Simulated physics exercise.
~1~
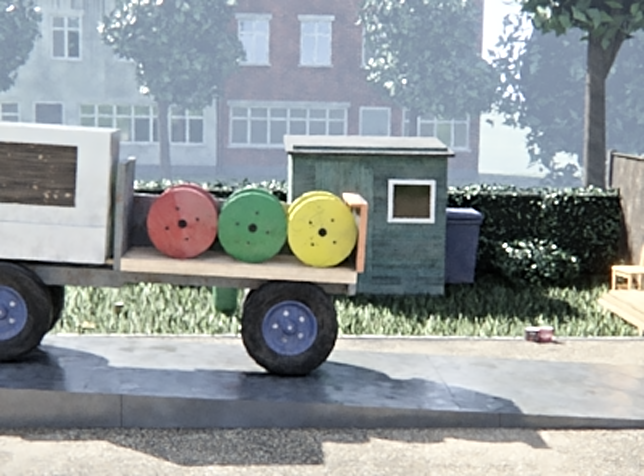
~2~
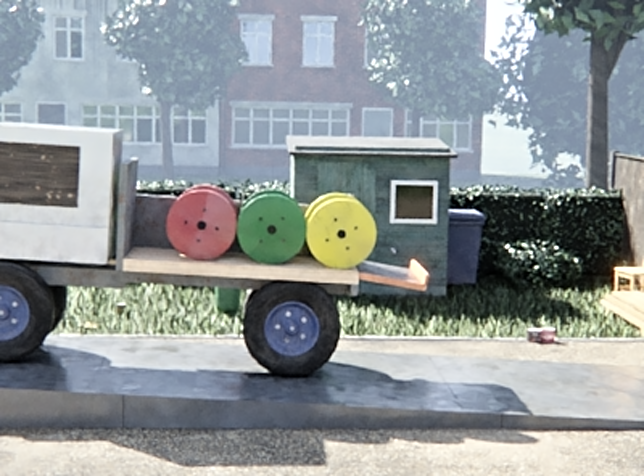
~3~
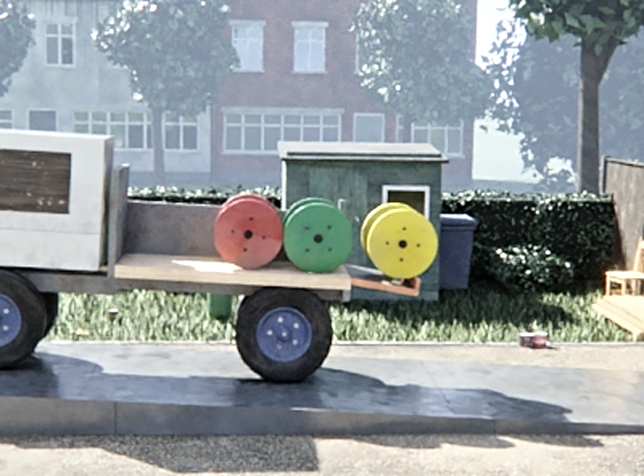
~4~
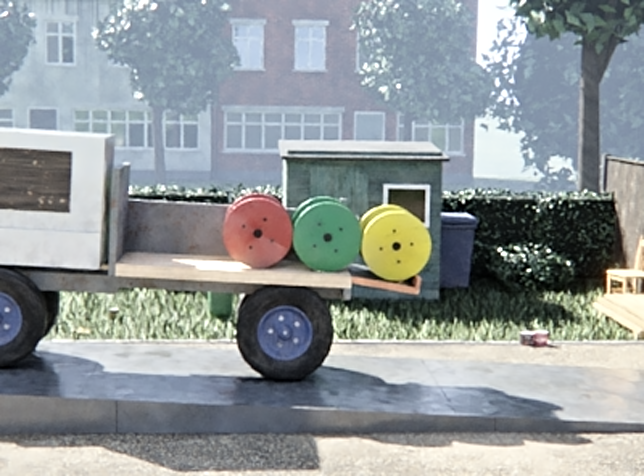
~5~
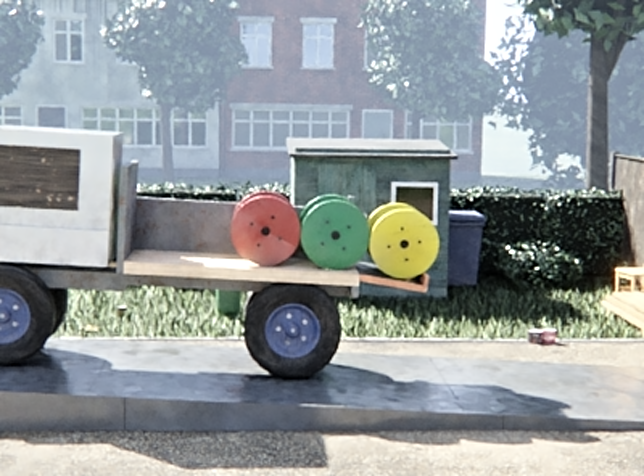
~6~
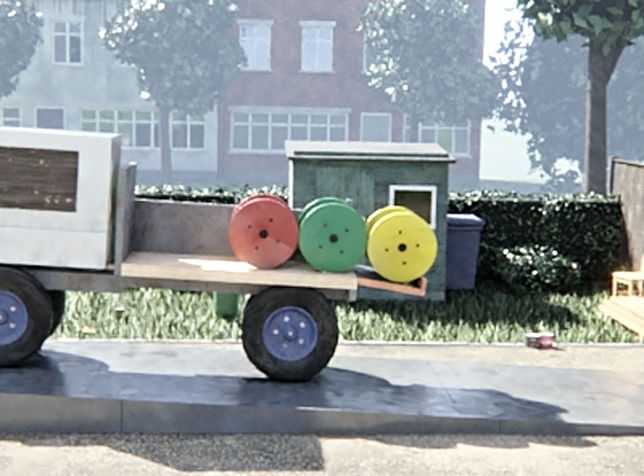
At the start, three cable reels, red, green and yellow from left to right, sit side by side on the flat wooden bed of a pick-up, with the yellow one near the upright tailgate. The tailgate swings down past level, and all three reels begin rolling right together. The yellow reel crosses the bed's end onto the lowered gate, reaches its raised rim and shifts back very slightly. The green and red reels roll up behind it. At the end, all three rest in a row, yellow on the gate, green and red still on the bed.
